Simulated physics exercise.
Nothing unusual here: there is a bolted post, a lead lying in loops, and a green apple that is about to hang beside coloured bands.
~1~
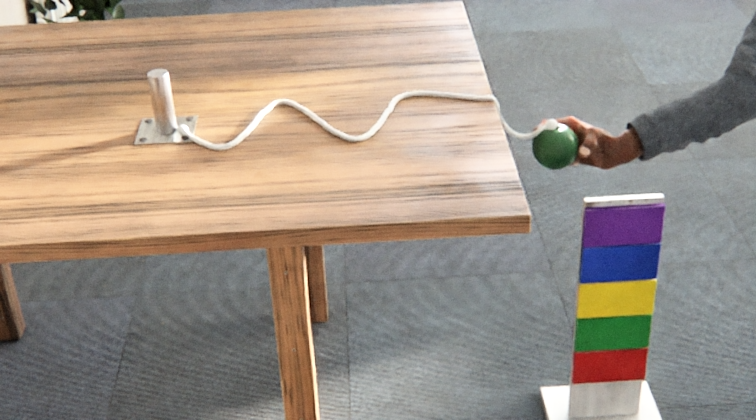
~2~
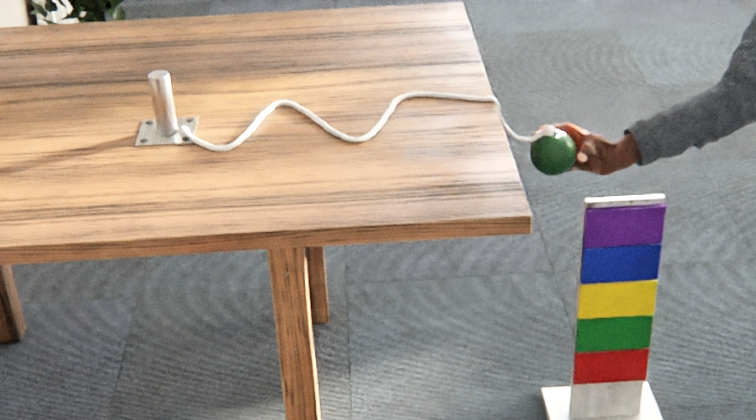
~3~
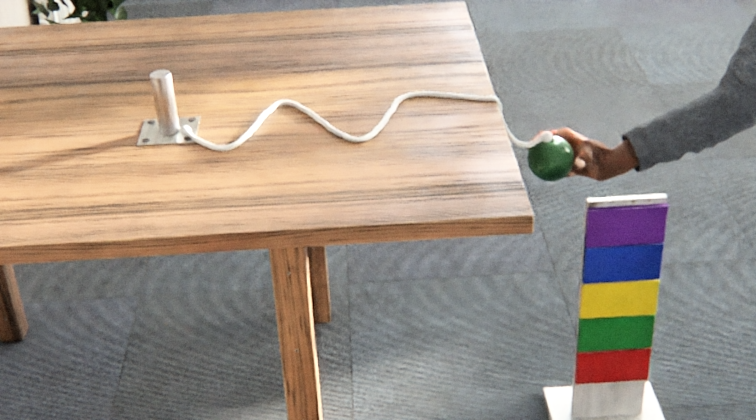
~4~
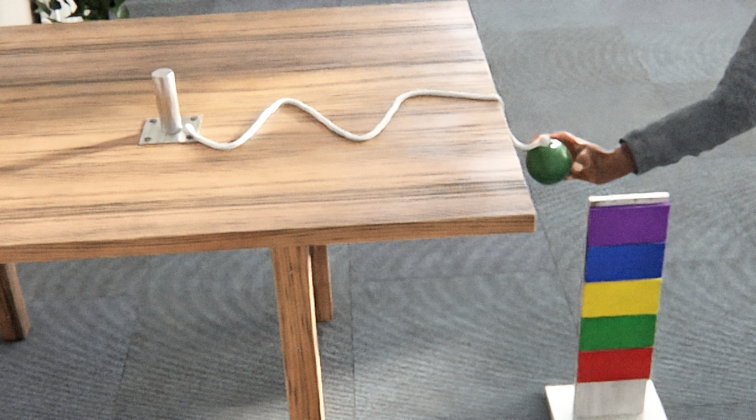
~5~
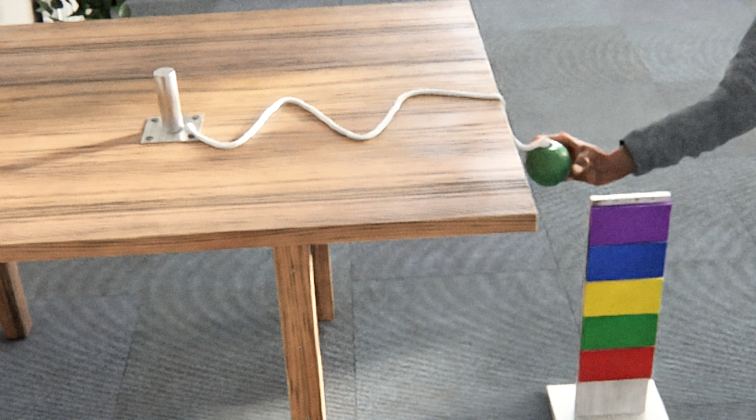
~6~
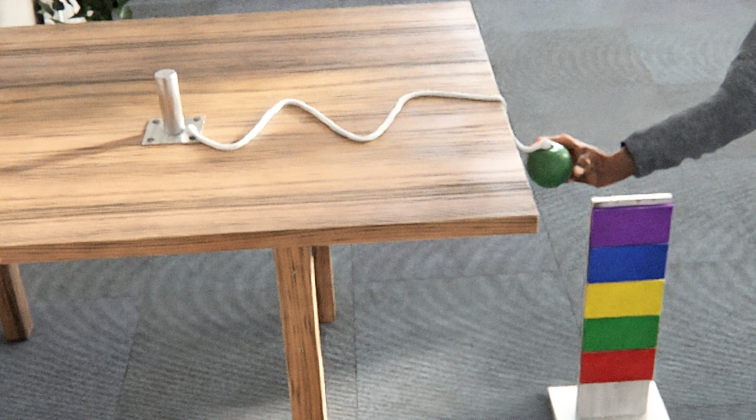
In the video, a hand holds a green apple tied to a white lead that lies in loops across a wooden table from a metal post, lowering it very slightly near a stand of coloured bands.
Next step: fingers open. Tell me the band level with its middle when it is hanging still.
That is the green band.
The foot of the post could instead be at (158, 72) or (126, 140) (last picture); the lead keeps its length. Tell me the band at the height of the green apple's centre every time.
Yellow; yellow.
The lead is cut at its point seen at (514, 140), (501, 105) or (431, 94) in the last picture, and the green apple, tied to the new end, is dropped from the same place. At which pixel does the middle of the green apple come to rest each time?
In order, it comes to rest around (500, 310), (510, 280) and (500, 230).
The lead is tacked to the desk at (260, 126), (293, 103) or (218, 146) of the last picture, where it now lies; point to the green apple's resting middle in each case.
Going through the three tries, you get (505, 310), (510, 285) and (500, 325).
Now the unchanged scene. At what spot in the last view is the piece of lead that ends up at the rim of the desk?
Go for the one at (378, 133).
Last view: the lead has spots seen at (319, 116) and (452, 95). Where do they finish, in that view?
About (413, 110), and the other about (502, 217).
Soon after, apple near (470, 336); level with green.
Then, apple near (517, 339); level with green.
At rest, apple near (495, 341); level with green. The green one.
